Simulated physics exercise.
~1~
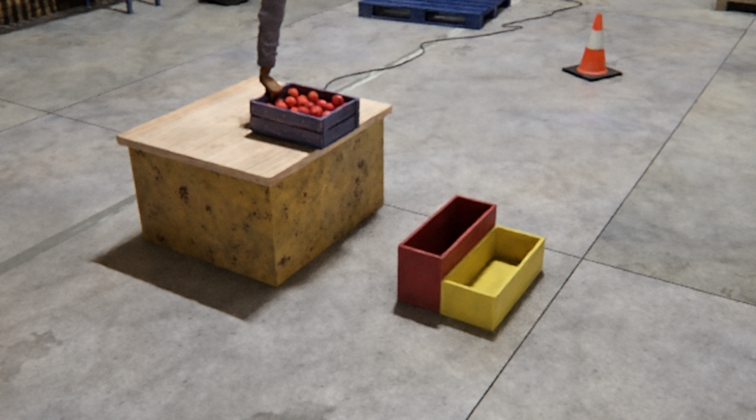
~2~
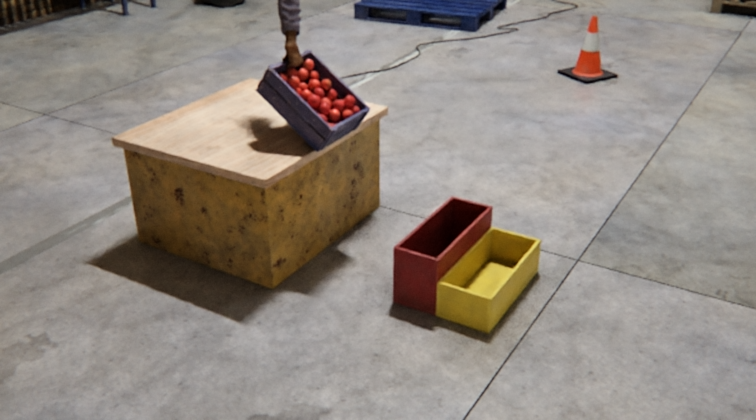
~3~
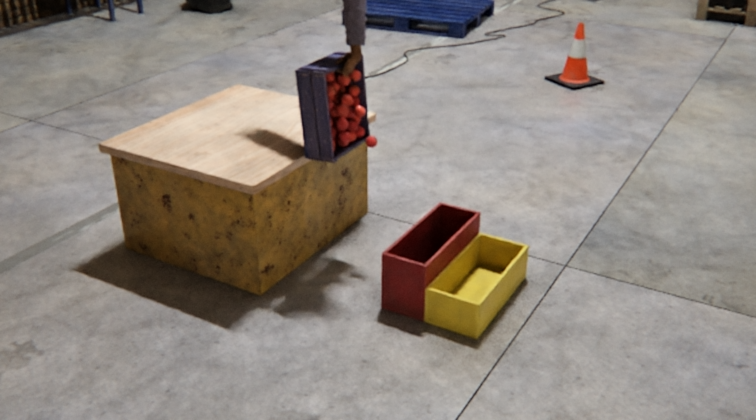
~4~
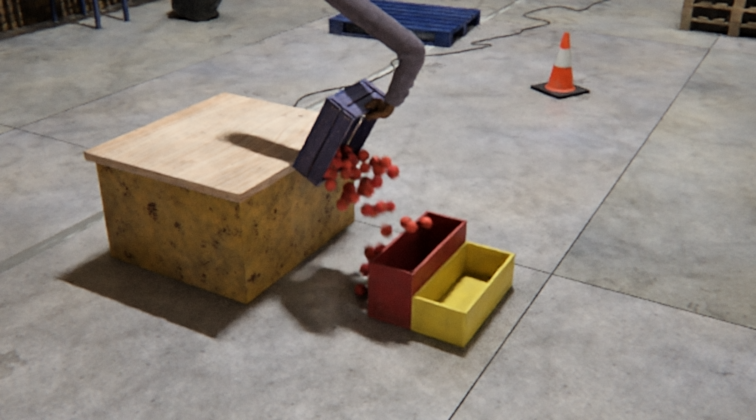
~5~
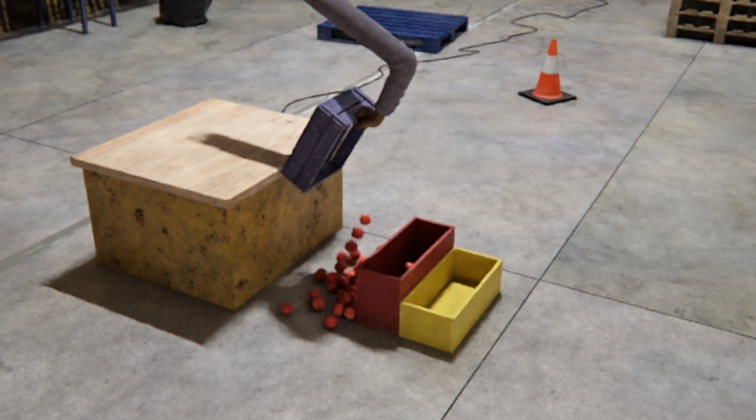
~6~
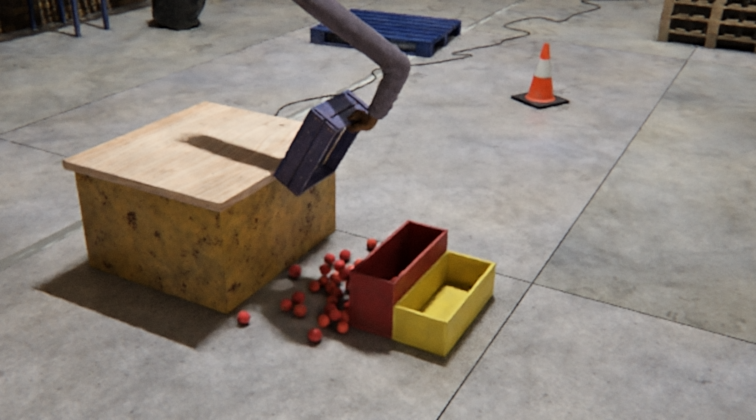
The clip opens on a warehouse floor where a robotic-looking arm holds a dark blue crate of small red balls at the edge of a wooden bench, with empty red and yellow boxes standing beyond it. The arm tips the crate toward the boxes, and the balls slide against its lower side. As it swings past upright, the first balls spill over the edge. The crate tilts further and the rest tumble out in a loose stream, some reaching the red box. Most drop short, and they end scattered on the concrete between bench and red box, while the yellow box stays empty.
